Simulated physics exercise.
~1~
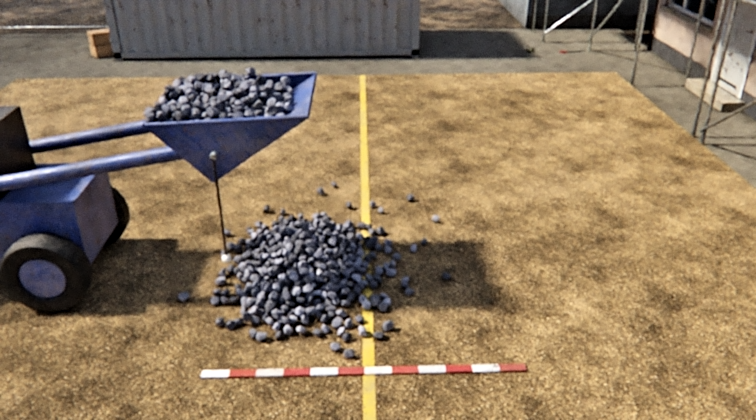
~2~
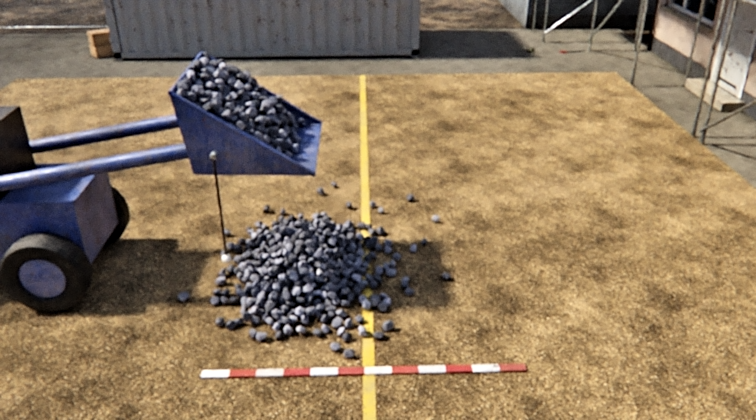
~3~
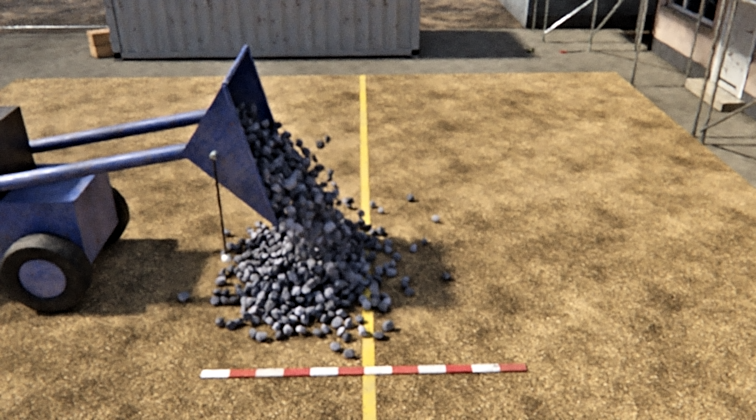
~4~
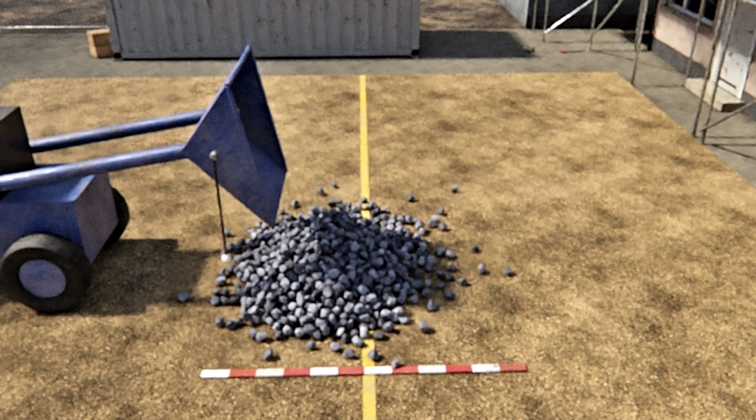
Blue loader tipping its bucket forward and pouring grey stones onto a loose pile, which spreads further across a yellow line.
